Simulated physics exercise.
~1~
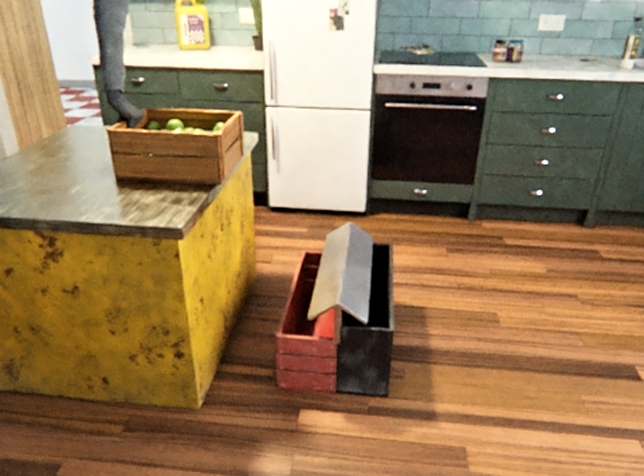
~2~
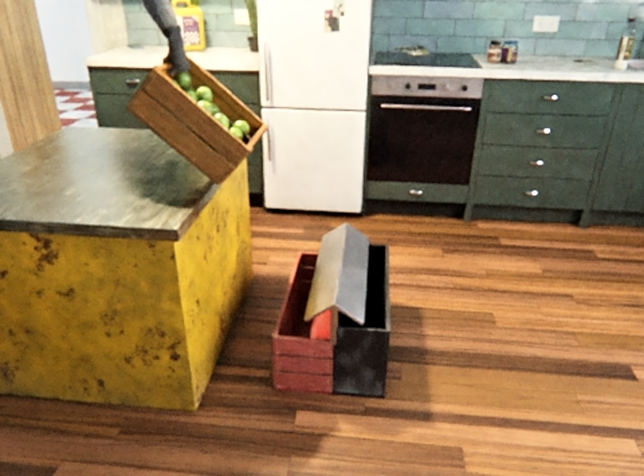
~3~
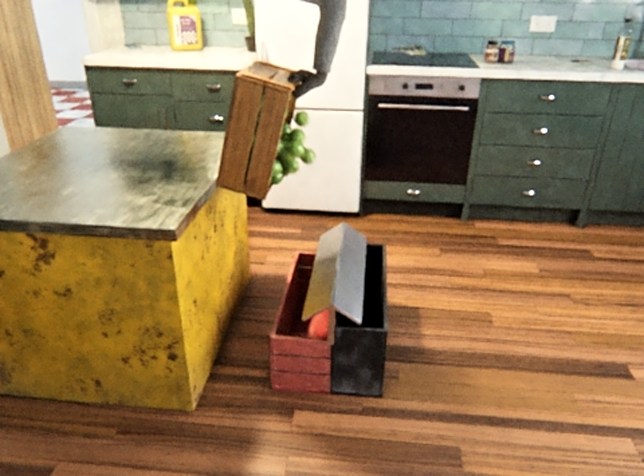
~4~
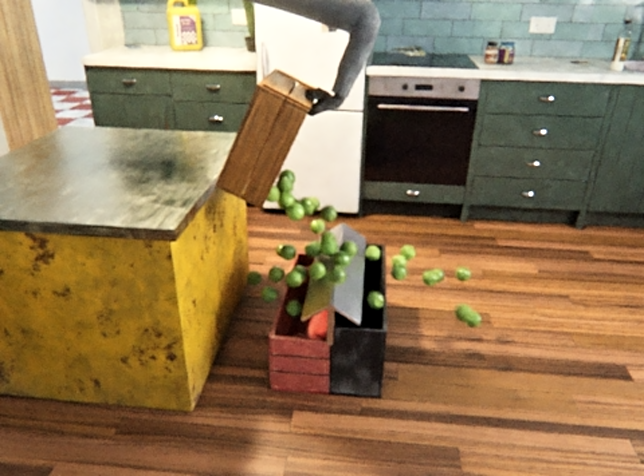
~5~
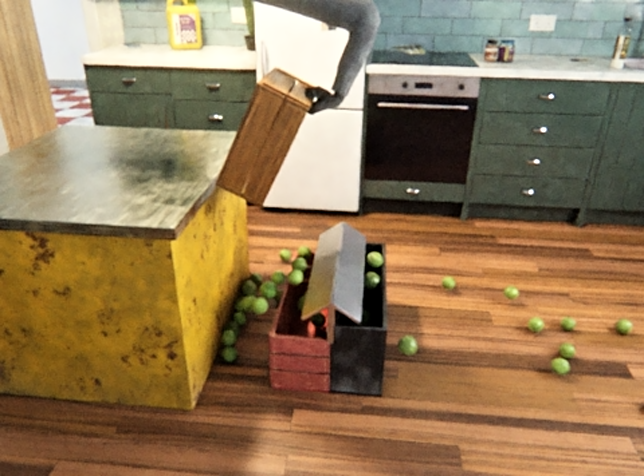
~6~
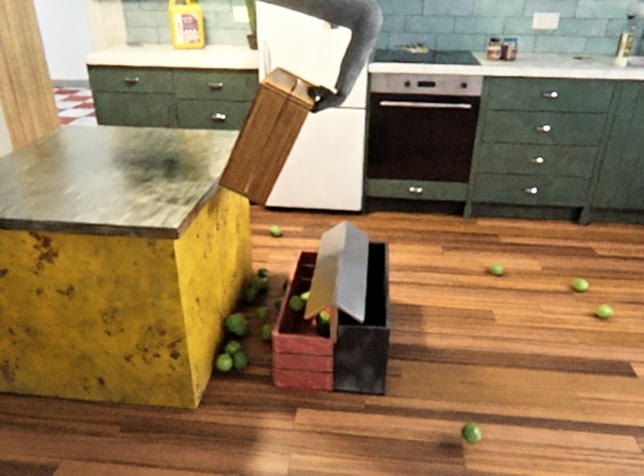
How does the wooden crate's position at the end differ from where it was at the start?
At the start the wooden crate sits level on top of the bench near its right end. At the end it is farther right, held steeply tipped by the arm at the bench's edge.
